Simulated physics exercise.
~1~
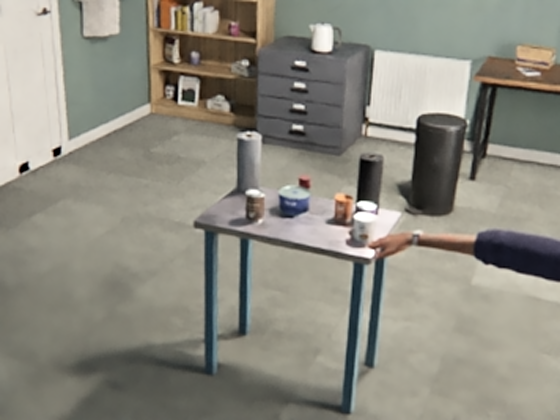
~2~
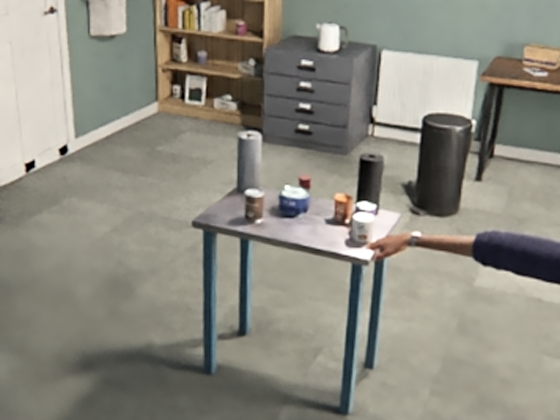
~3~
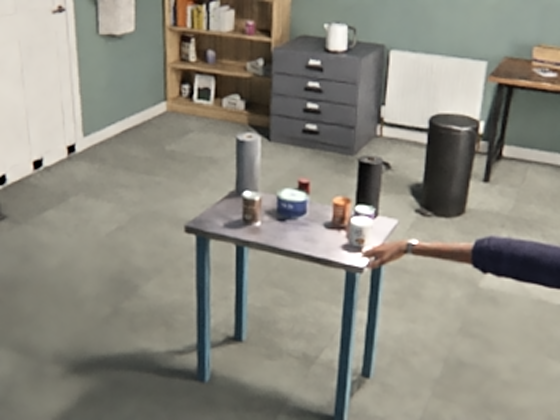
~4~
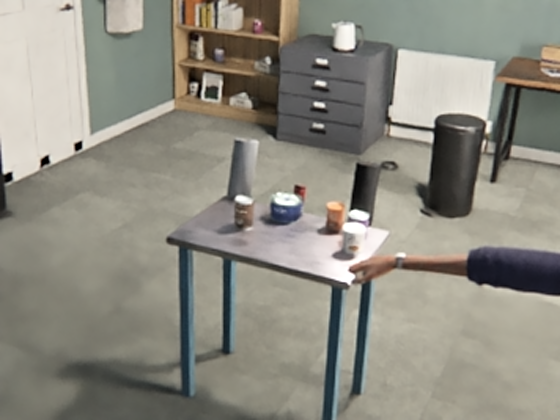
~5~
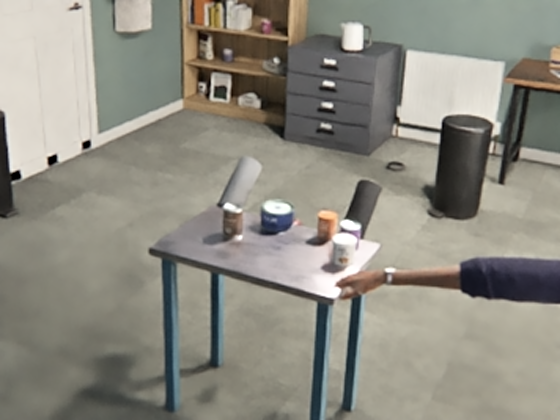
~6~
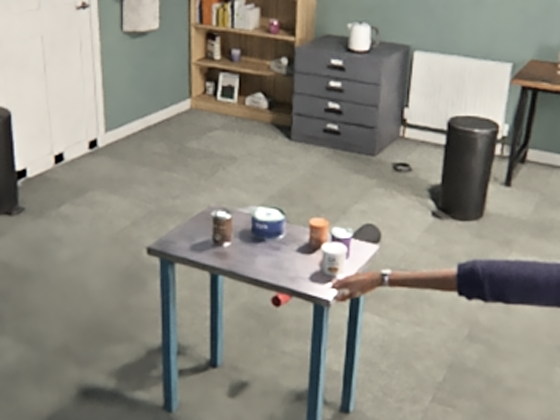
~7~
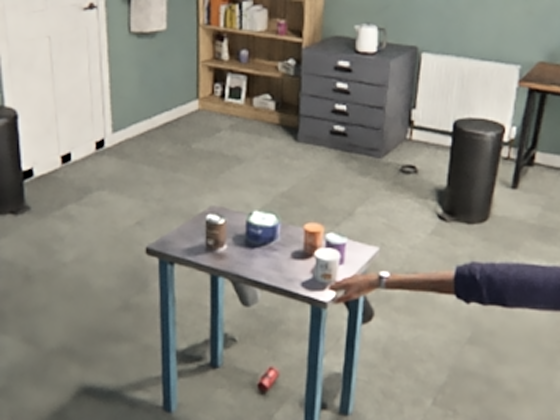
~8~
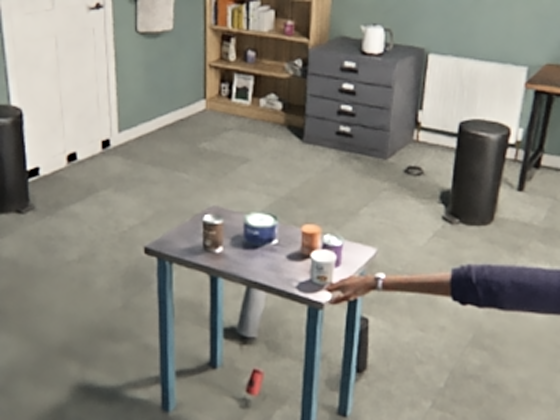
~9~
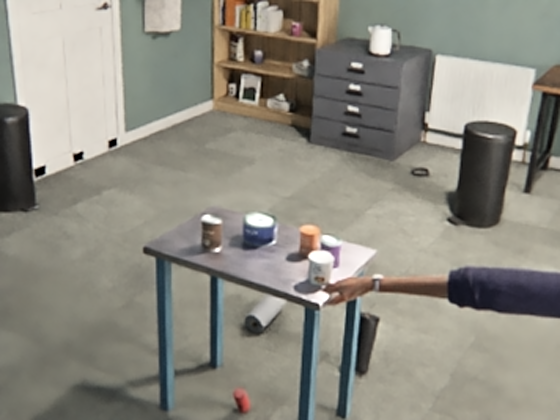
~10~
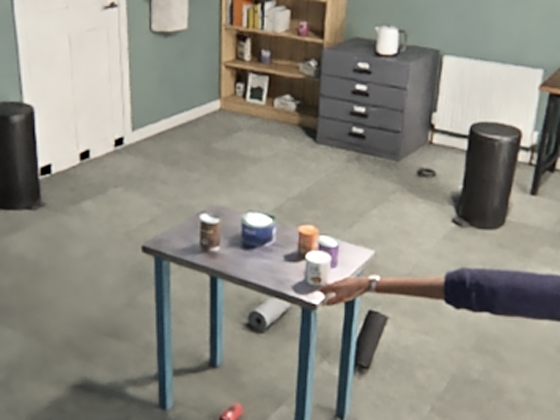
In a room with a grey floor, a hand gripped a small table crowded with tins and rolls and pulled it forward; the grey roll, black roll and red shaker toppled off the back onto the floor, while the tins and blue tub stayed on top.
